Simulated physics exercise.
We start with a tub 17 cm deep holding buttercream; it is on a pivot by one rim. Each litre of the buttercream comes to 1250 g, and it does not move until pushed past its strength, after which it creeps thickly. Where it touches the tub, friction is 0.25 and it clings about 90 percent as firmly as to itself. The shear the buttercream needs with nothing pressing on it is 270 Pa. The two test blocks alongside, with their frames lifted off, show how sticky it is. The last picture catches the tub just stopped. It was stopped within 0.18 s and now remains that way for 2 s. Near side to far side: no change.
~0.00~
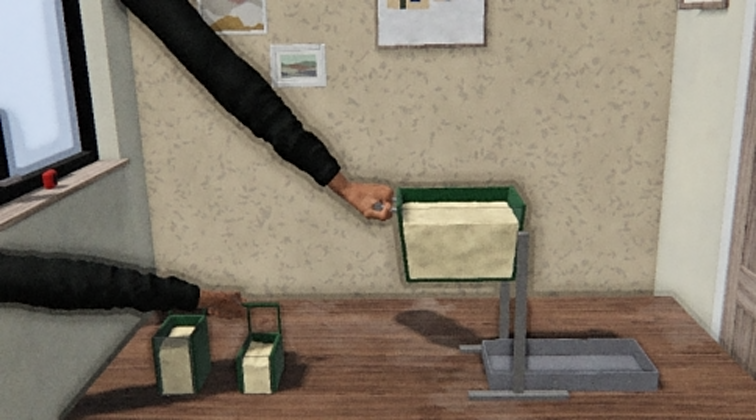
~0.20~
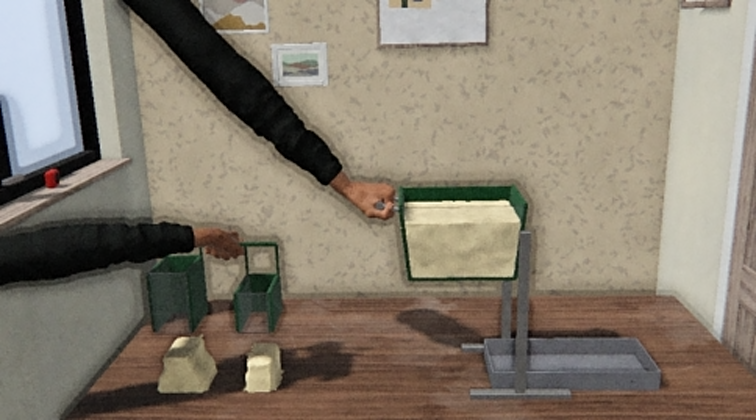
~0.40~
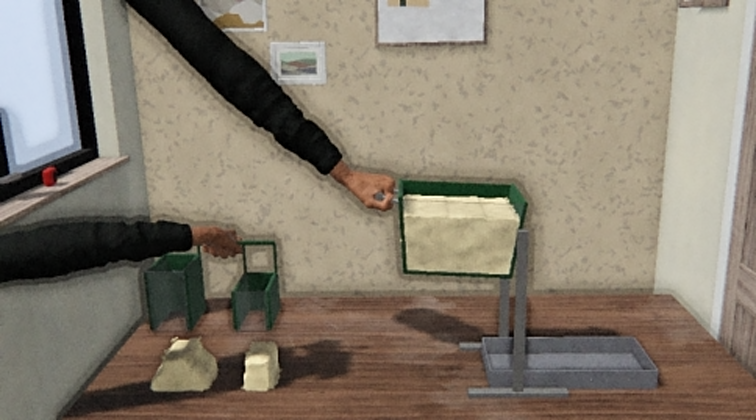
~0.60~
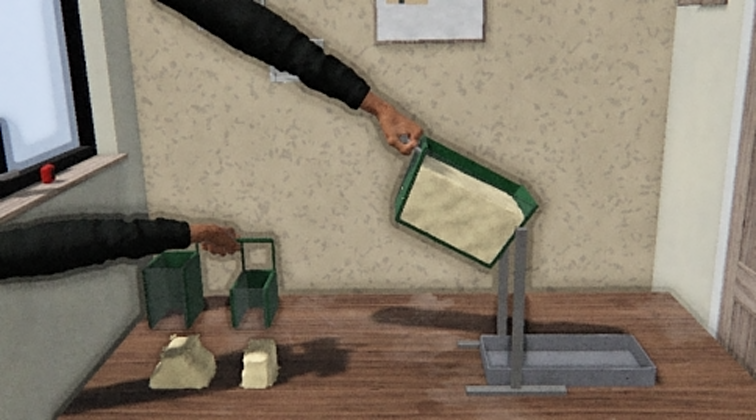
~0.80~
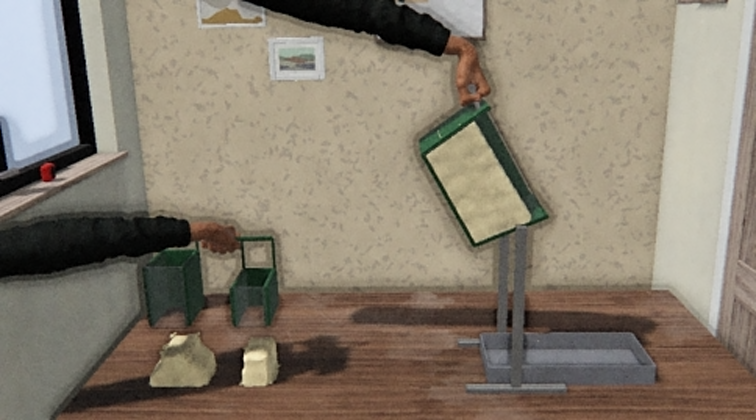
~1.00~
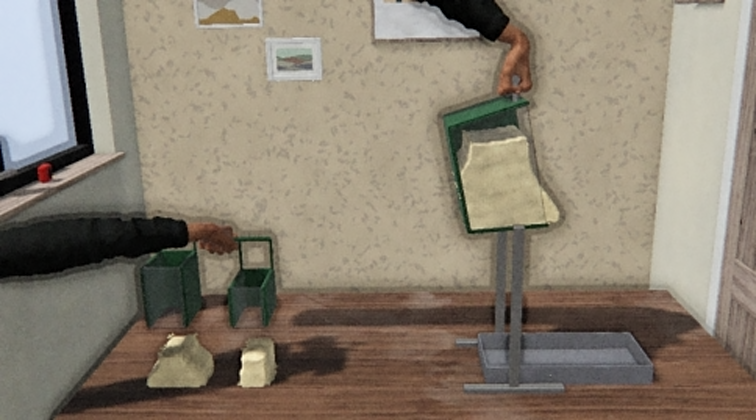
A hand lifts green molds off two pale blocks, then another tilts a green tub rightward.
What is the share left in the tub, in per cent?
About 39 %.
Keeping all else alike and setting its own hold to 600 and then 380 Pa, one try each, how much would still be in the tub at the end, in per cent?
In order: Around 75 % and around 45 %.
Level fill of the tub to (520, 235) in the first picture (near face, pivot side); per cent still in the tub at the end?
In that case, around 55 percent.
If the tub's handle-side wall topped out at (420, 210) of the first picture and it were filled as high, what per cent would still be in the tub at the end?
Near 50 per cent.
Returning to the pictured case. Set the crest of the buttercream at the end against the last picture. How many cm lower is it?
About 12 cm.
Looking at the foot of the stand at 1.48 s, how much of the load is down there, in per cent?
Roughly 45 per cent.
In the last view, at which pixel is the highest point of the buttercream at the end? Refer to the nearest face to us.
On the near face, the top ends up close to (493, 191).
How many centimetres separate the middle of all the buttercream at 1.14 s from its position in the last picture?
It has gone close to 7 cm.
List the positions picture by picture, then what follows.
In the first frame, handle-side rim at (401, 208), tilt 0 degrees; crest of the buttercream at (504, 222); block heights 13 cm, 8.3 cm (left to right).
In the second frame, handle-side rim at (403, 207), tilt 0 degrees; crest of the buttercream at (506, 221); block heights 10 cm, 8.1 cm (left to right).
In the third frame, handle-side rim at (403, 199), tilt 3 degrees; crest of the buttercream at (413, 215); block heights 9.0 cm, 8.0 cm (left to right).
In the fourth frame, handle-side rim at (428, 150), tilt 29 degrees; crest of the buttercream at (421, 169); block heights 9.0 cm, 8.0 cm (left to right).
In the fifth frame, handle-side rim at (490, 110), tilt 61 degrees; crest of the buttercream at (472, 125); block heights 9.0 cm, 8.0 cm (left to right).
In the sixth frame, handle-side rim at (528, 105), tilt 79 degrees; crest of the buttercream at (522, 139); block heights 9.0 cm, 8.0 cm (left to right).
After 1.14 s, the tub is at 79 degrees and holds 67 %.
After 1.31 s, the tub is at 79 degrees and holds 46 %.
After 1.48 s, the tub is at 79 degrees and holds 40 %.
After 1.65 s, the tub is at 79 degrees and holds 39 %.
After 3.00 s, the tub is at 79 degrees and holds 39 %.
